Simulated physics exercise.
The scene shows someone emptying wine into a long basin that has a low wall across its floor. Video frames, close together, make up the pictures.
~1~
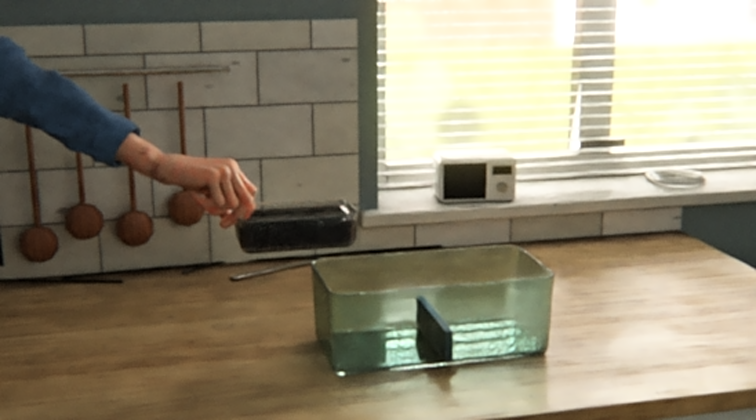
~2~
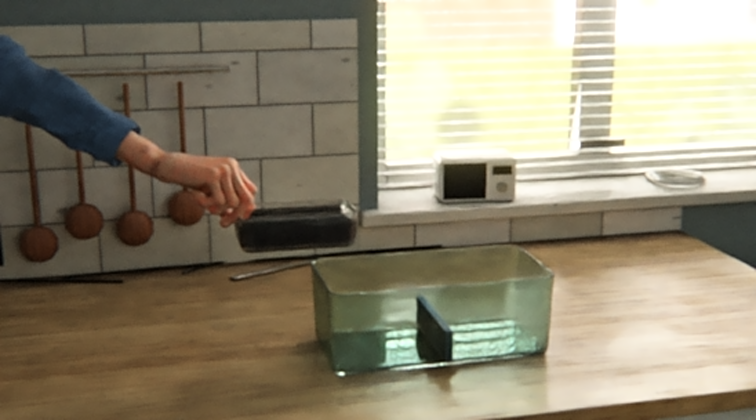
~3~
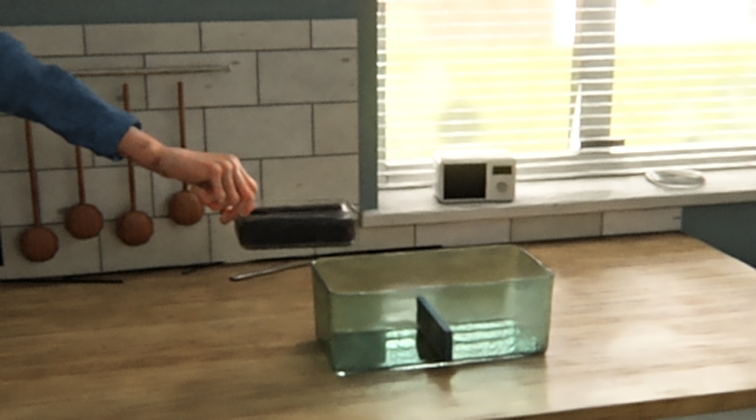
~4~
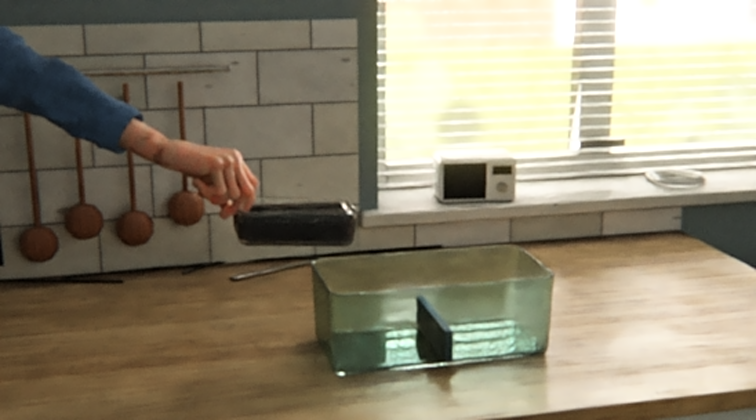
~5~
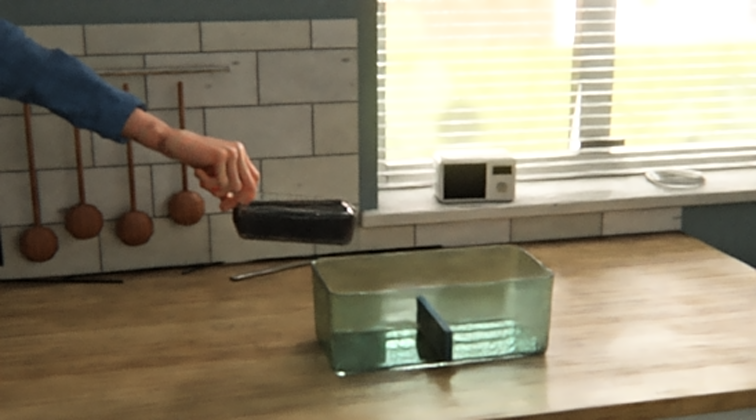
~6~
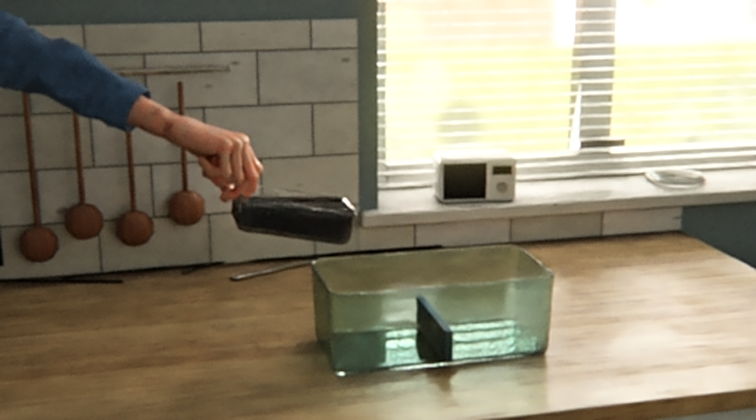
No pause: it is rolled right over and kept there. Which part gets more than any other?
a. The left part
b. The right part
The left part (a).
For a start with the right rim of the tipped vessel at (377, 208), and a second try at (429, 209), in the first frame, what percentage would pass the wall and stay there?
Close to 65 % for the first start and close to 95 % for the second.
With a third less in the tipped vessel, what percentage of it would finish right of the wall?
Best guess: Around 0 %.
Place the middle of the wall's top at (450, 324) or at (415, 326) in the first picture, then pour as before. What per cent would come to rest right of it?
In turn some 15 and 60 in a hundred.
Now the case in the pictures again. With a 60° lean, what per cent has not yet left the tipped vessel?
20 per cent, roughly.
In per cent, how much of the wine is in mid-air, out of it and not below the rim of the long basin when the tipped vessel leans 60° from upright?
I'd put it near 45 per cent.
A moment on, the tilt is 60° and 22 per cent is still to pour, 33 is left of the wall and 0 right of it.
Next, the tilt is 90° and 5 per cent is still to pour, 76 is left of the wall and 13 right of it.
Then the tilt is 96° and 0 per cent is still to pour, 84 is left of the wall and 14 right of it.
Later the tilt is 96° and 0 per cent is still to pour, 85 is left of the wall and 14 right of it.
In the end 85 per cent lies left of the wall, 14 right of it and 1 outside.
